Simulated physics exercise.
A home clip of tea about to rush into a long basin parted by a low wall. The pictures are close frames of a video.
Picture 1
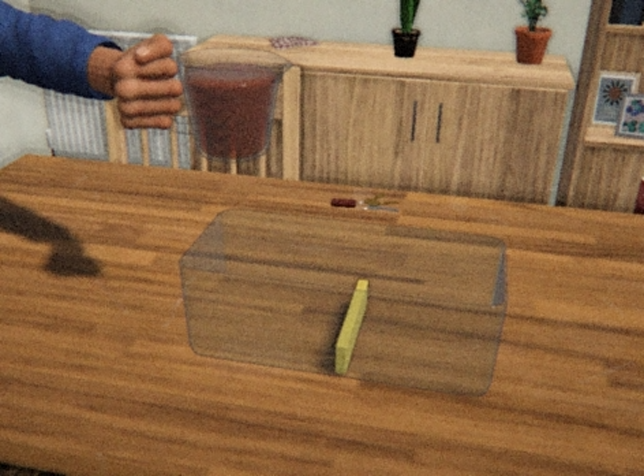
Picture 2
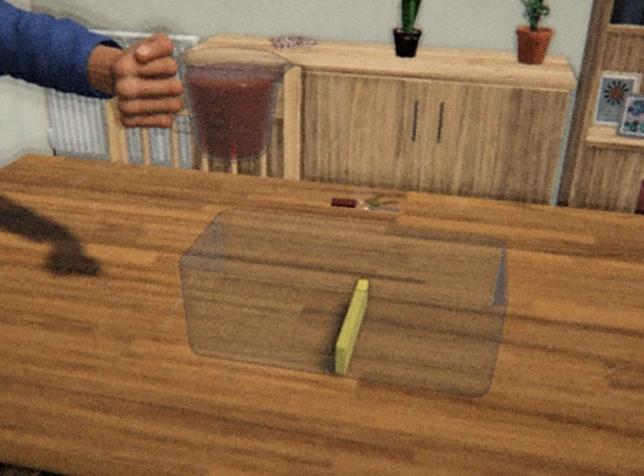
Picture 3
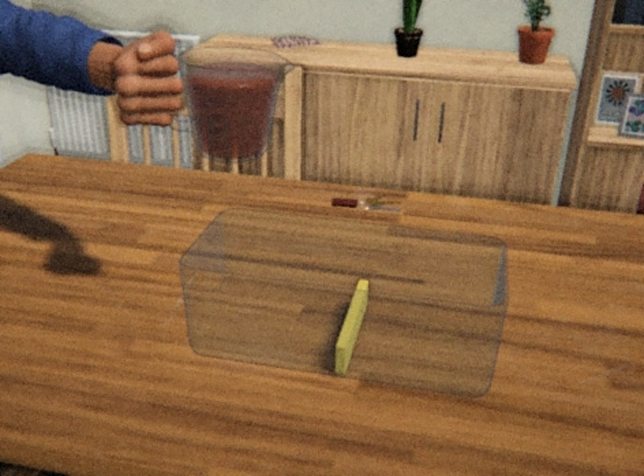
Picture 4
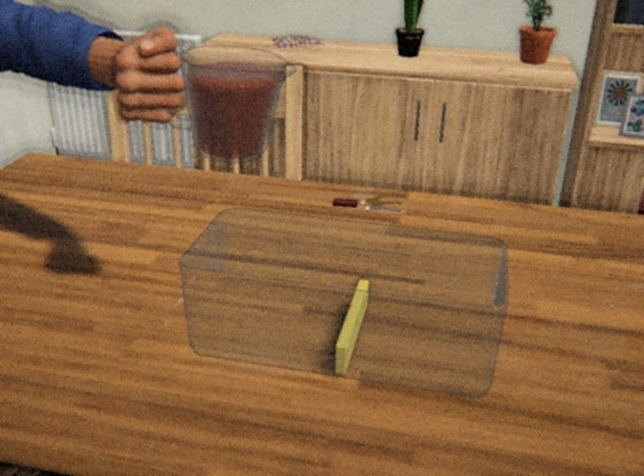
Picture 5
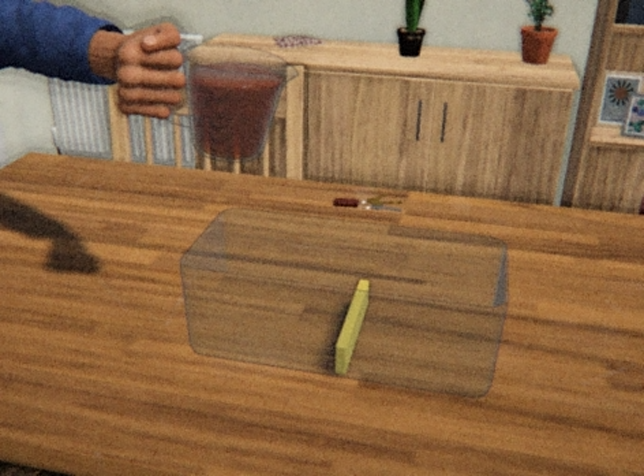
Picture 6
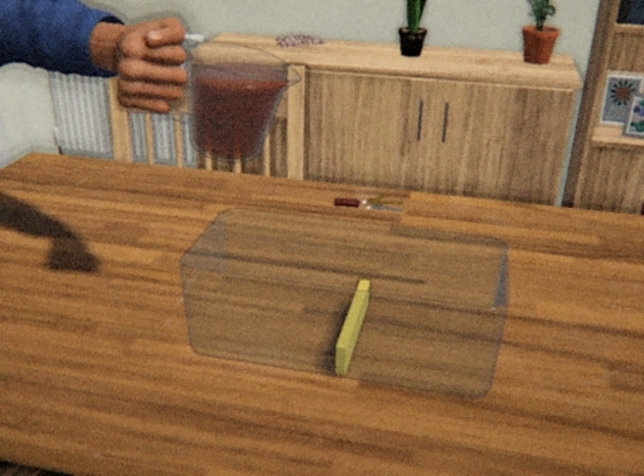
A pitcher of reddish tea, held by a hand, tilts slightly rightward above a wooden table.
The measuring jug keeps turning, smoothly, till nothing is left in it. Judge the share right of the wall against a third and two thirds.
It comes to between a third and two thirds.
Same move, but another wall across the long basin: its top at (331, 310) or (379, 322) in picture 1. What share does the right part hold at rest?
About 90 and 10 per cent.
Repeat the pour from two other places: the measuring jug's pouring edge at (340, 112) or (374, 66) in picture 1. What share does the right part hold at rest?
About 95 and 90 per cent.
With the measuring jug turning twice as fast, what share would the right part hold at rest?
Near 45 %.
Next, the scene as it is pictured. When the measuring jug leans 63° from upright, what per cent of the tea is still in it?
Roughly 75 in a hundred.
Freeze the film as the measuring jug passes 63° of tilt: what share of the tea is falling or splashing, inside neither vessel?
It comes to 20 per cent or so.
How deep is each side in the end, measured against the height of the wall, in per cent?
Some 20 per cent left and 30 right.
A moment on, the tilt is 63° and 74 per cent is still to pour, 2 is left of the wall and 3 right of it.
Next, the tilt is 91° and 23 per cent is still to pour, 14 is left of the wall and 41 right of it.
Then the tilt is 94° and 2 per cent is still to pour, 41 is left of the wall and 53 right of it.
Later the tilt is 94° and 0 per cent is still to pour, 45 is left of the wall and 54 right of it.
In the end 45 per cent lies left of the wall, 54 right of it and 1 outside.
